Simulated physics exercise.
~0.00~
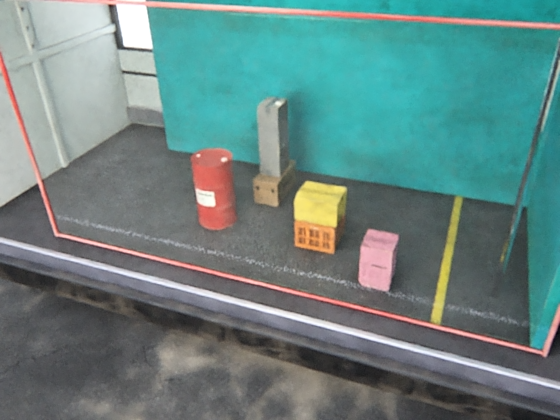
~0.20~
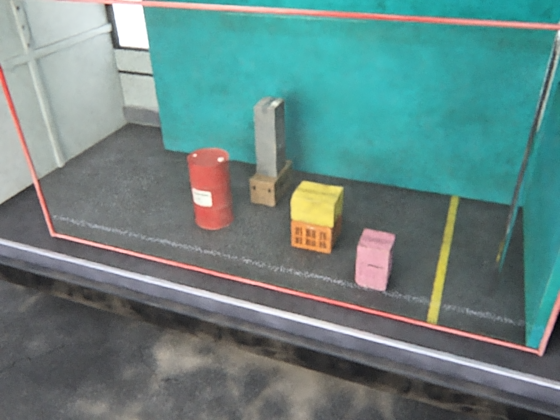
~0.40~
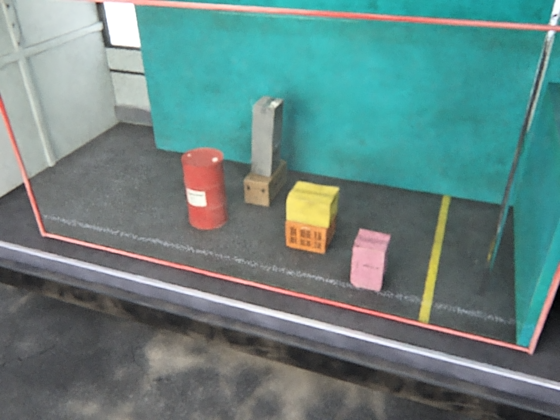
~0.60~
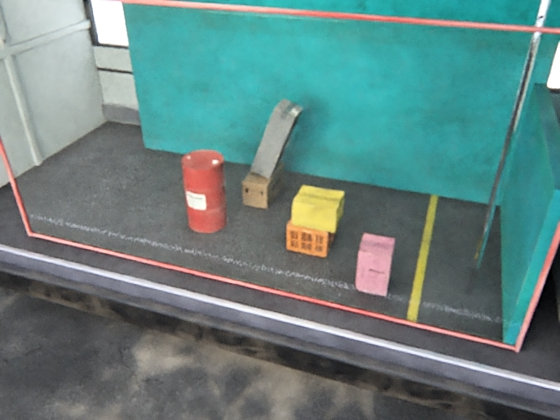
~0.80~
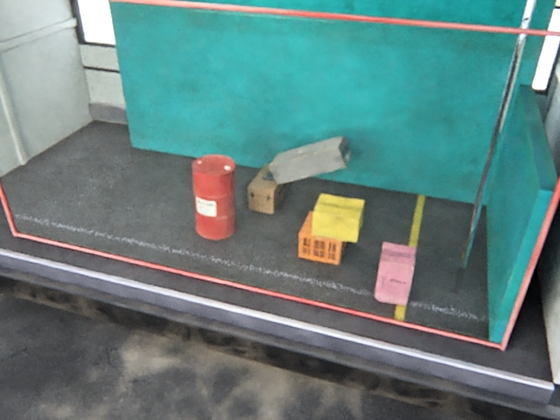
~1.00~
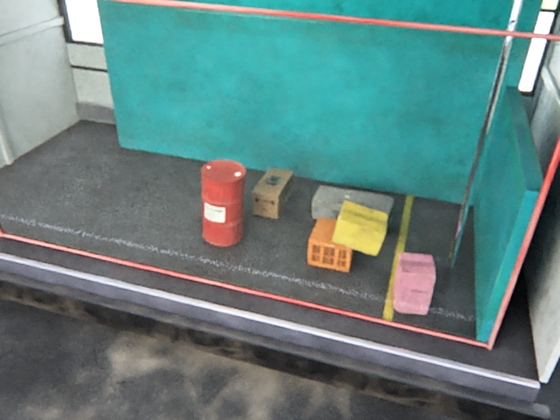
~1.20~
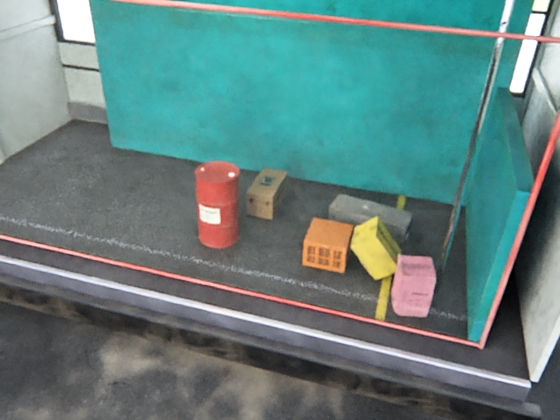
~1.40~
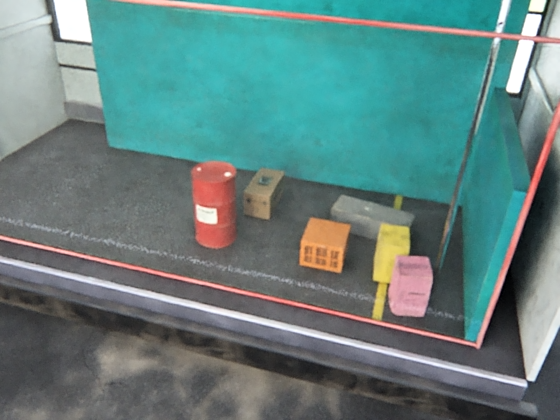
A dark-floored tram bay with a teal back wall and red edging is seen from above and in front. A grey tall box stands on a brown toolbox near the centre, with a red drum to its left, a yellow carton on an orange crate to its right, and a pink carton nearer the yellow line. The grey box leans right, topples and lands on its side as the other goods slide right. The yellow carton tips off the crate and turns onto its side beside the pink carton, which crosses the line. Everything settles, with drum, toolbox and crate left of it.
